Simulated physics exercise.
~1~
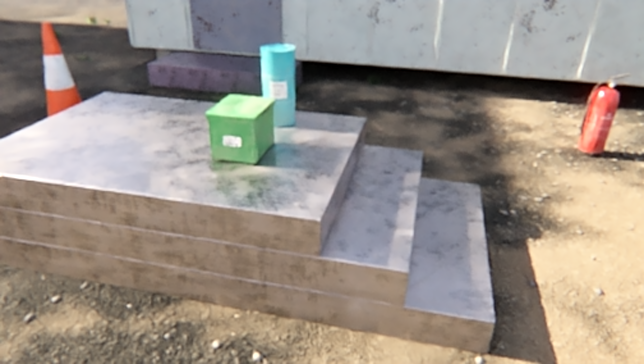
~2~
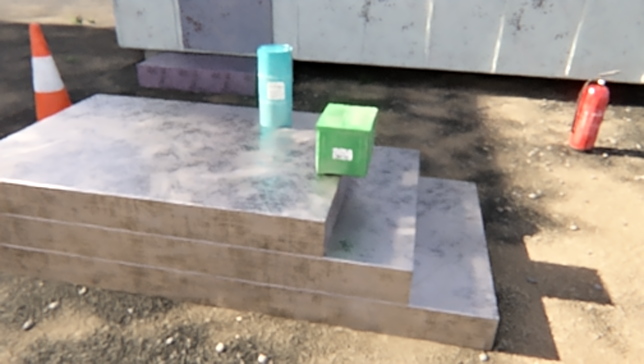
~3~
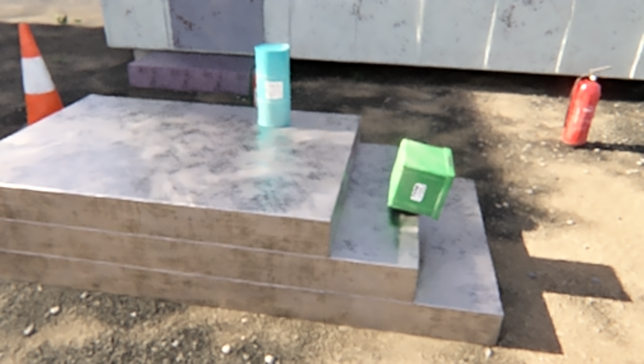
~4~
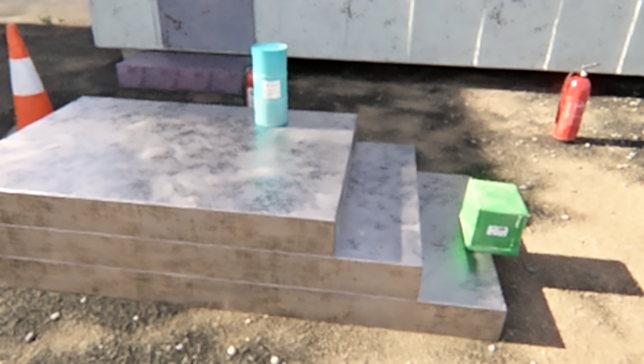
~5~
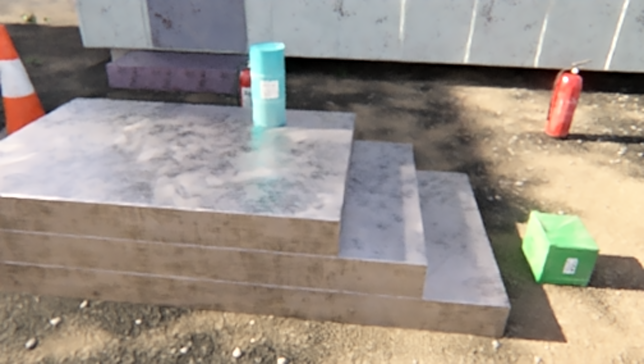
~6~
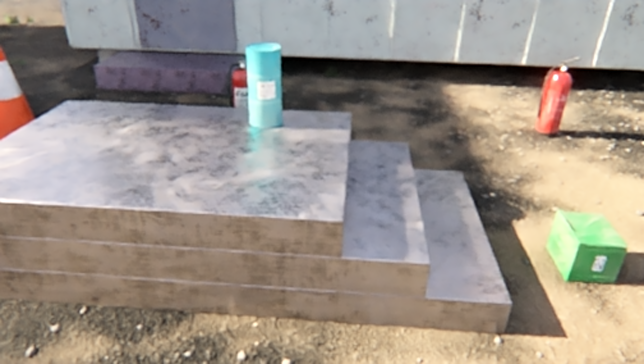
A green box slides across the top of a short flight of grey steps, seen from slightly above and to one side as the view drifts gently. Beside it stands a turquoise canister, with an orange and white cone at left, a red extinguisher at right and a pale wall behind. The box moves right to the landing's edge, tips over it and tumbles down the steps, turning as it drops. It passes the lowest step and reaches the sandy ground, then shifts slightly farther right. It ends upright on the ground, while the canister still stands on the landing.
